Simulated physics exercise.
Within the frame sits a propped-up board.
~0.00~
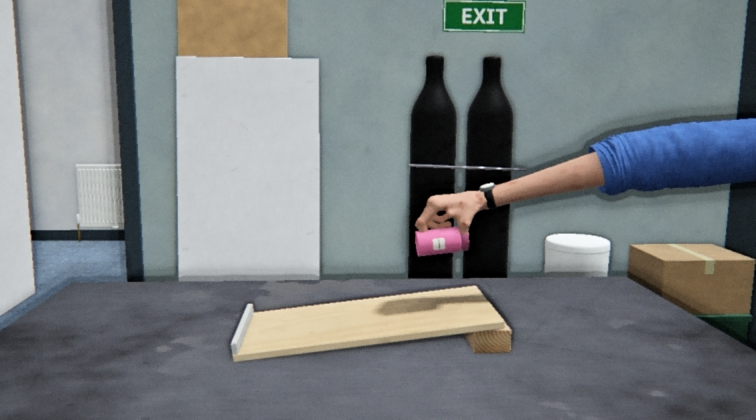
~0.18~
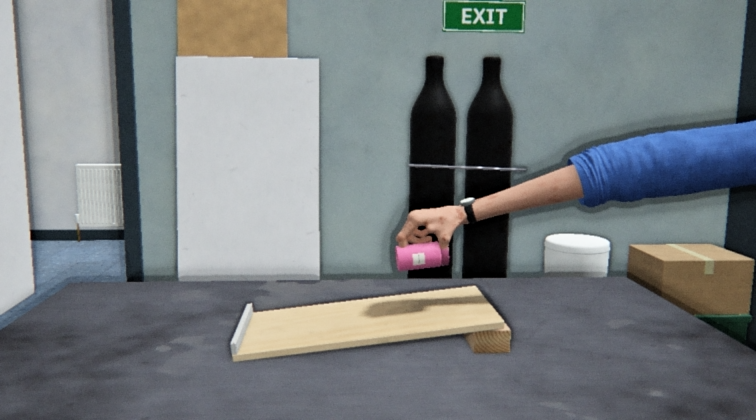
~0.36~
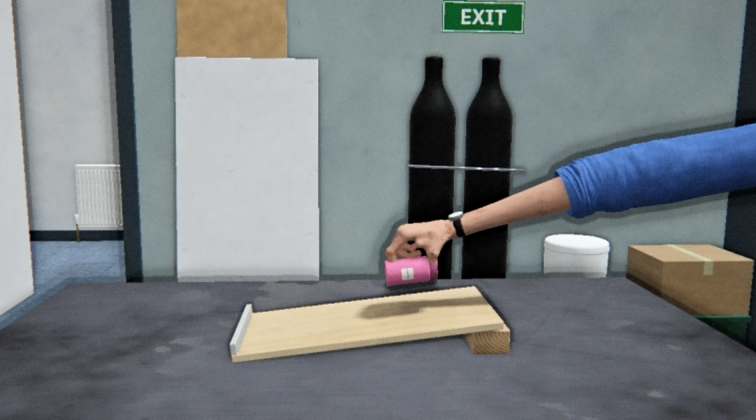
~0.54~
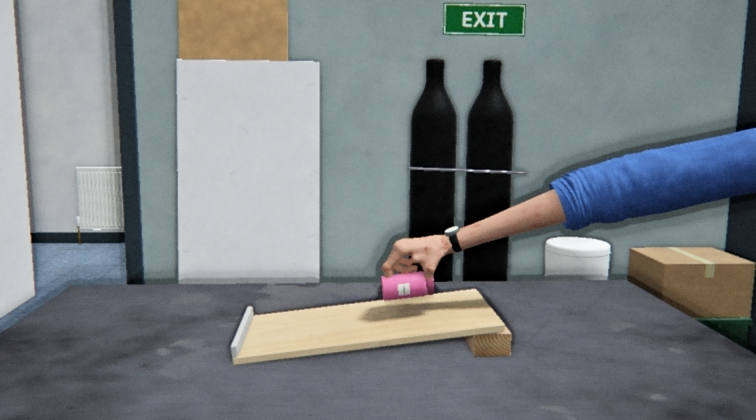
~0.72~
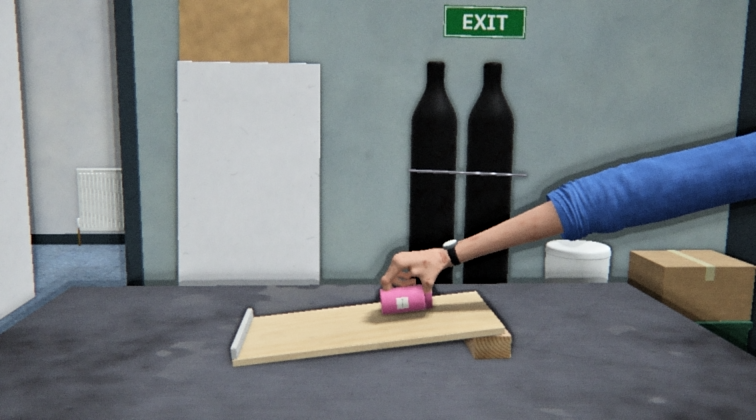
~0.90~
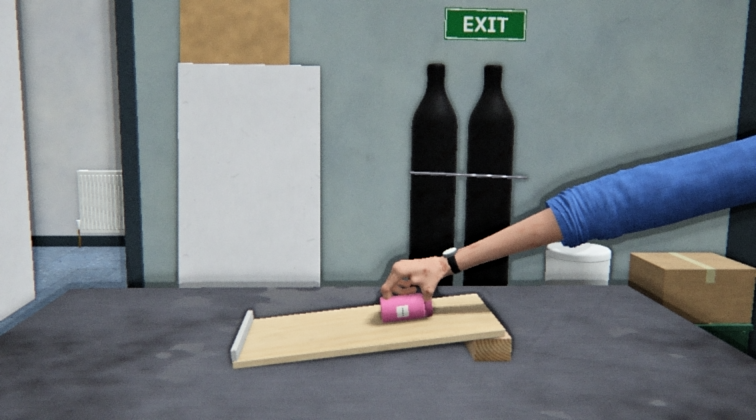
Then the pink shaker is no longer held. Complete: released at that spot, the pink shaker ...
Released at that spot, the pink shaker stays still.
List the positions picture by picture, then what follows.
The first picture shows still above its spot; pink shaker (442, 241).
The second picture shows still above its spot; pink shaker (422, 256).
The third picture shows still above its spot; pink shaker (411, 271).
The fourth picture shows still above its spot; pink shaker (407, 286).
The fifth picture shows still above its spot; pink shaker (406, 299).
The sixth picture shows set down, still held; pink shaker (406, 307).
Around 1.10 s, nothing moves.
Around 1.40 s, pink shaker resting near (406, 307).
Finally (1.9 s), it is still in place. Final places as the last picture's camera would see them, pink shaker near (406, 307). The pink shaker remains at rest.
